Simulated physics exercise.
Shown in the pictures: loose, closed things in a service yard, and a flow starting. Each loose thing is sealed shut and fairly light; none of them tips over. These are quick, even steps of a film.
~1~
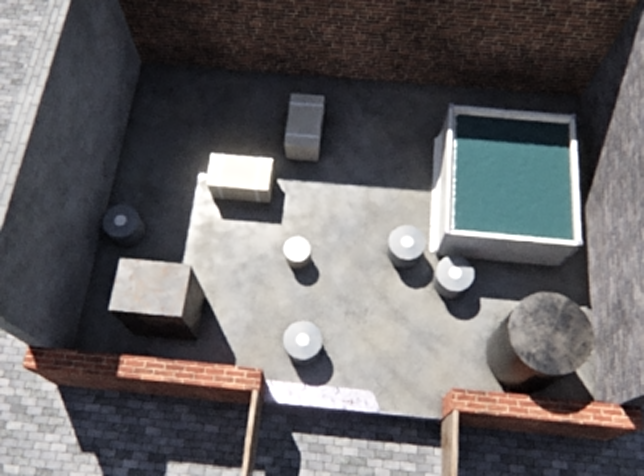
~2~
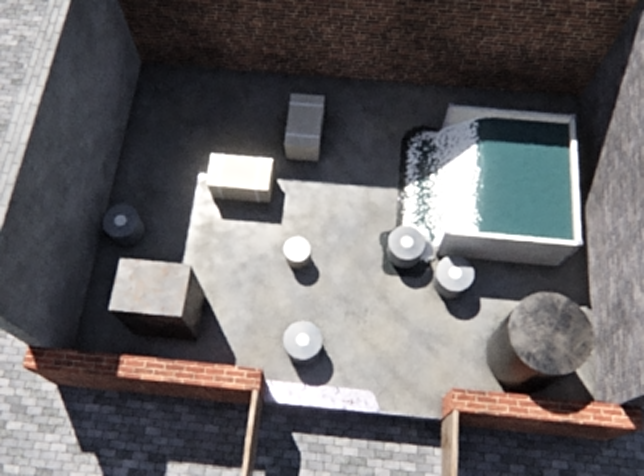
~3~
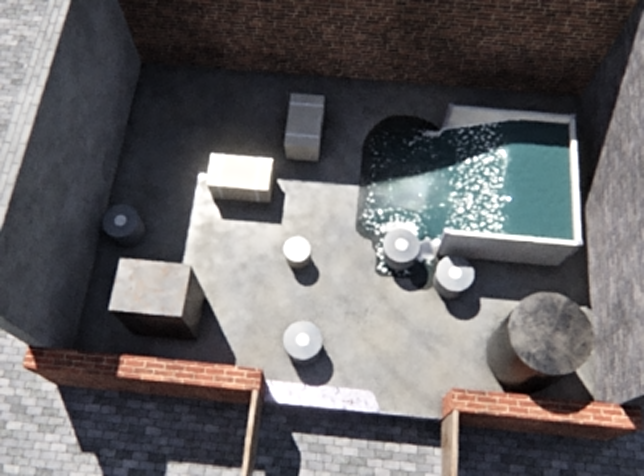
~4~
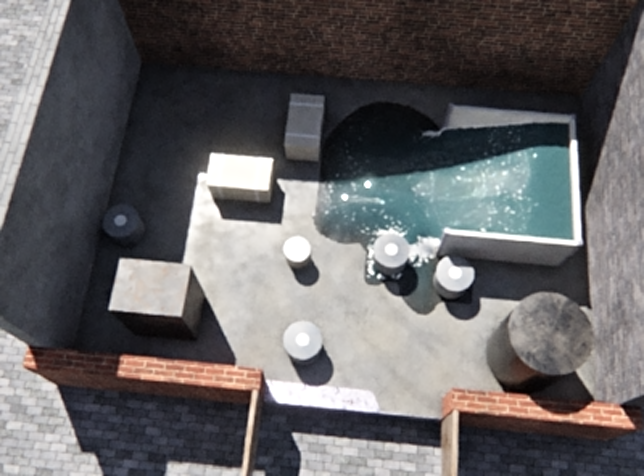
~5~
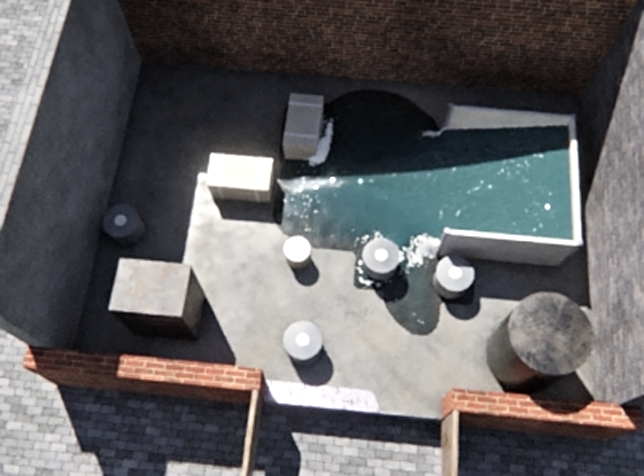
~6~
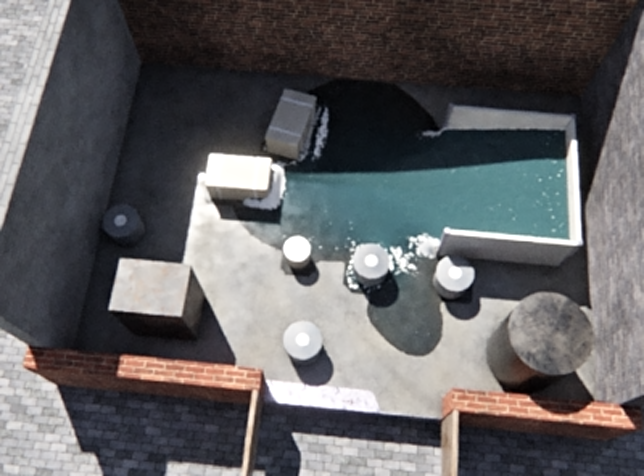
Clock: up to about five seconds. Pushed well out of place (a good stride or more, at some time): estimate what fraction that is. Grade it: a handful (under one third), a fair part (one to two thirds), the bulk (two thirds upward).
The bulk.
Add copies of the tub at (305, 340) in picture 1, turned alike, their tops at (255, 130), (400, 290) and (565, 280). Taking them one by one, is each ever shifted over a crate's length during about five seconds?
The first travels far, the second sits tight and the third sits tight.
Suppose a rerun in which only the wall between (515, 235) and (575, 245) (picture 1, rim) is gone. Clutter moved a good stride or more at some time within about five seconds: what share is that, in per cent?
I'd put it at about 10 percent.
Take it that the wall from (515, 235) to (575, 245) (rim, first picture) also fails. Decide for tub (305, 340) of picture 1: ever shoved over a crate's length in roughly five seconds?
Judgement - displaced that far.
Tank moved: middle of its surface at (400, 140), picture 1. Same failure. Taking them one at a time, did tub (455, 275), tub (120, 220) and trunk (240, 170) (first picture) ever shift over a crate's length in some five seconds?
Not far, Far enough, Far enough.
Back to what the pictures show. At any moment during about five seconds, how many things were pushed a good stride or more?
The number is 5.
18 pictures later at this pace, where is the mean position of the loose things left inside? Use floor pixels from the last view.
The average lies close to (257, 271).
A moment on, 3 of 7 are well off their spots; 0 afloat.
Next, 4 of 7 are well off their spots; 3 afloat.
Later, 5 of 7 are well off their spots; 3 afloat.
In the end, 5 of 7 are well off their spots, and 5 have been at some point; 3 afloat.
